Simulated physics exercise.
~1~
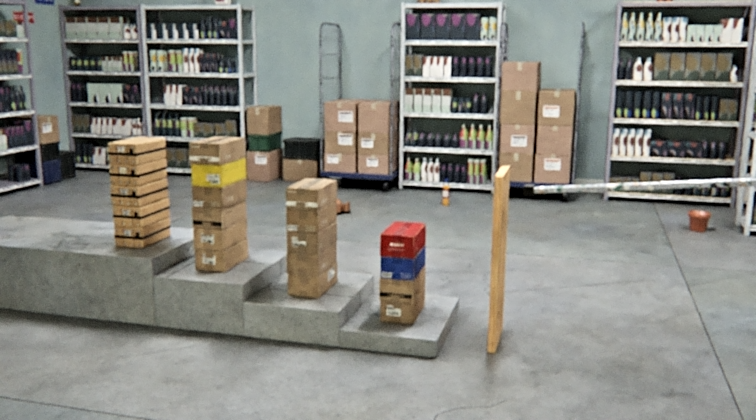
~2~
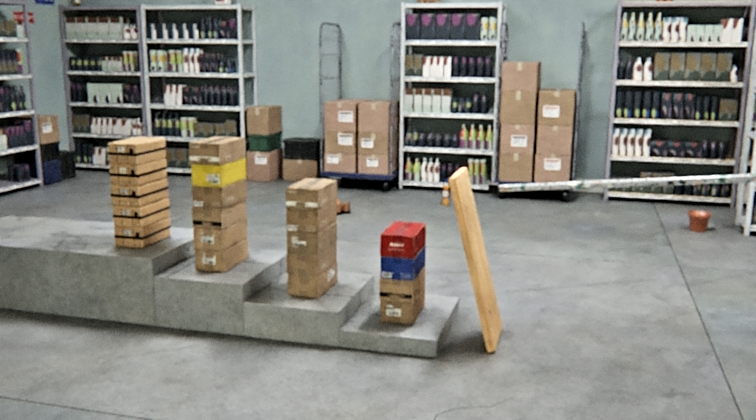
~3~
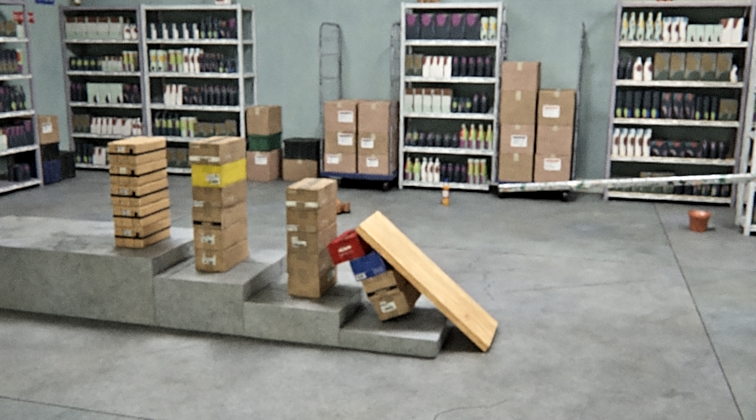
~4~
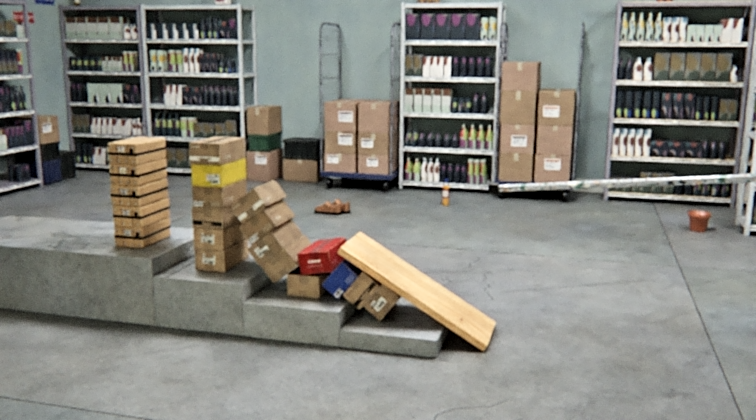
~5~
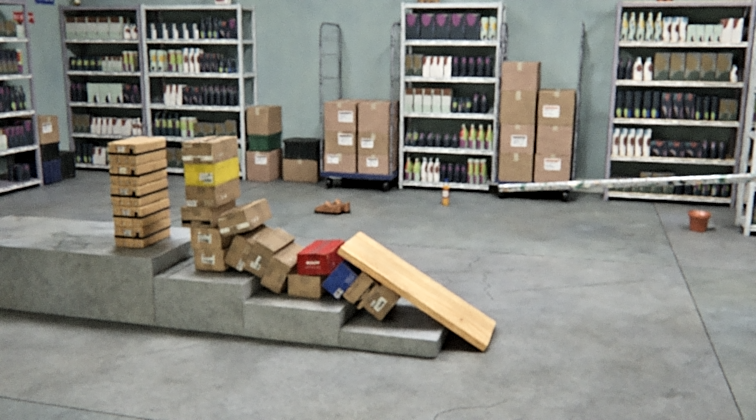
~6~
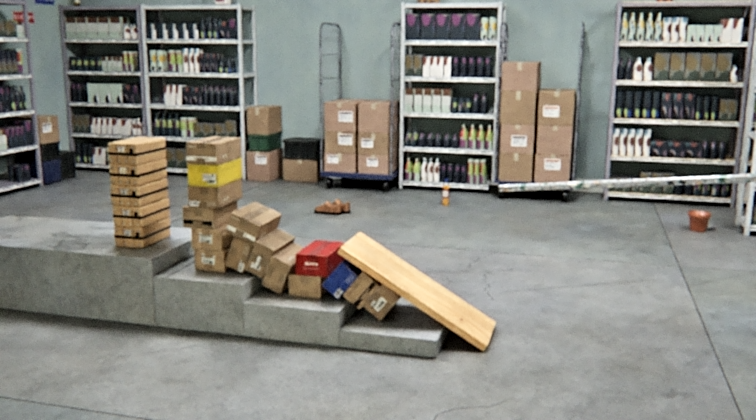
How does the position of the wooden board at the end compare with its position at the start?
The board stands upright on the floor at the start. By the end it has tipped over to the left and lies on its side, slanting against the fallen boxes.
